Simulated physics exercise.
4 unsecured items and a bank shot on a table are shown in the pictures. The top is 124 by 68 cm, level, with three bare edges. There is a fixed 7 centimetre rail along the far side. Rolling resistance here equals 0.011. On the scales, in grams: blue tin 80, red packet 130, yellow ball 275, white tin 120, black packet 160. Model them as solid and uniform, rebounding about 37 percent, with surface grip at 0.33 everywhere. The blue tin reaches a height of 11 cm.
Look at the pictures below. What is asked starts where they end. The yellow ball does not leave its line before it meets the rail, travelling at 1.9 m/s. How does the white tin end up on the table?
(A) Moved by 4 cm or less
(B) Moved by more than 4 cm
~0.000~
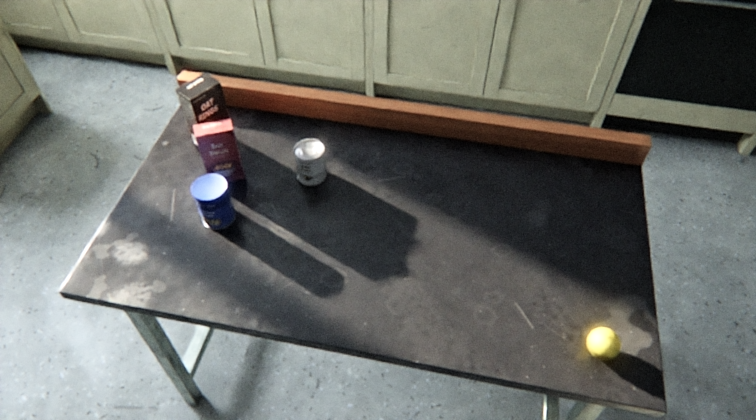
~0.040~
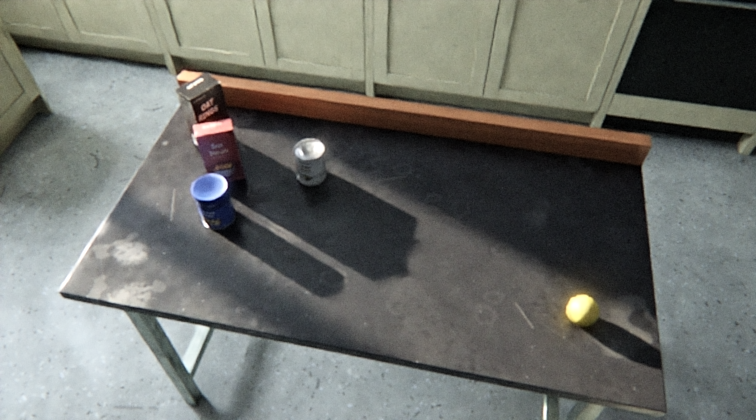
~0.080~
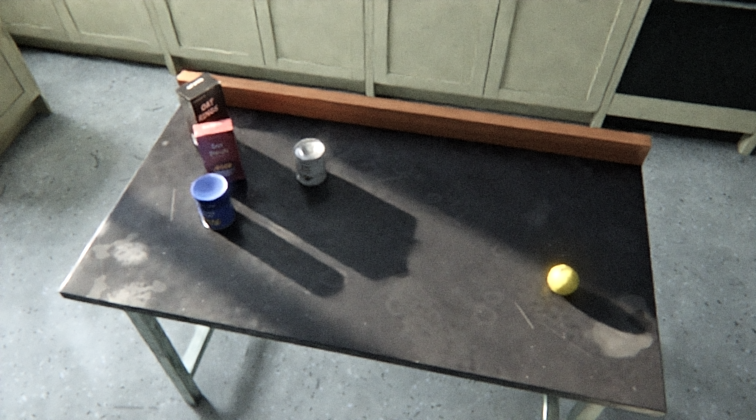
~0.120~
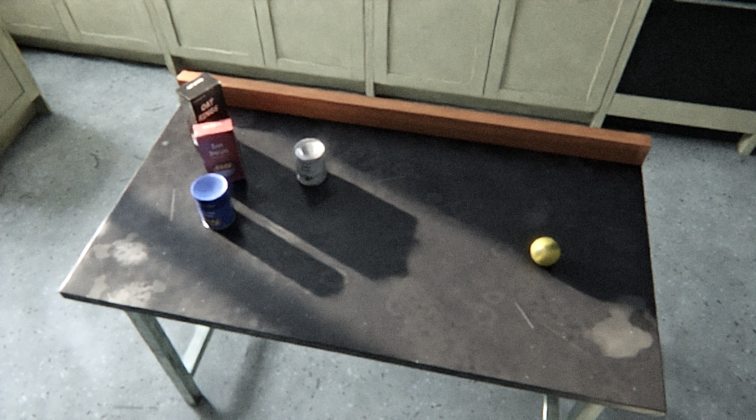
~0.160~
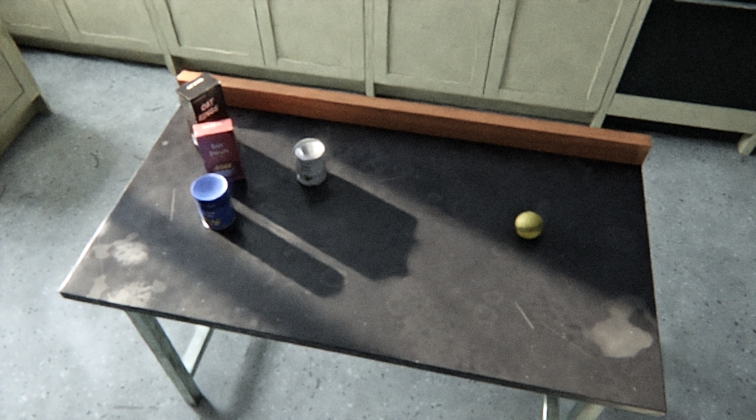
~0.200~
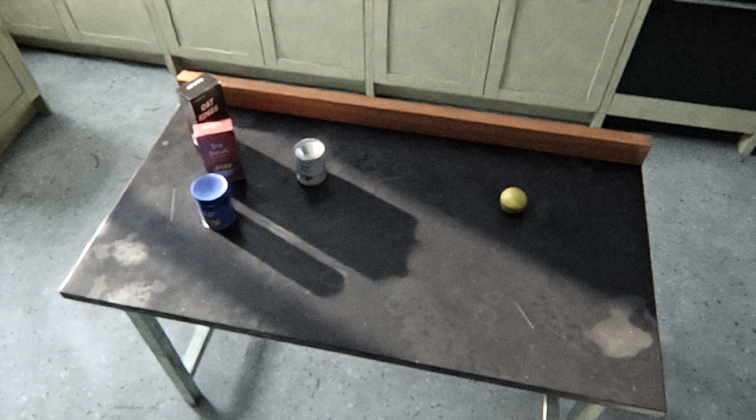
Option B: Moved by more than 4 cm.
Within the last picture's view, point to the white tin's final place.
It comes to rest near (280, 171).
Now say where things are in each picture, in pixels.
In the first frame, yellow ball (604, 344); white tin (311, 163).
In the second frame, yellow ball (583, 311); black packet (207, 117).
In the third frame, yellow ball (563, 280); red packet (220, 153).
In the fourth frame, yellow ball (546, 252); blue tin (214, 202).
In the fifth frame, yellow ball (529, 226); black packet (207, 117).
In the sixth frame, yellow ball (513, 201); white tin (311, 163).
After 0.60 s, yellow ball near (389, 156).
After 1.00 s, yellow ball near (298, 157); white tin moved 7 cm near (282, 170).
In the end (3.1 s), not toppled but over 4 cm from the start, white tin; the other 3 under 4 cm from the start. At the end, from the last picture's camera, white tin near (280, 171).
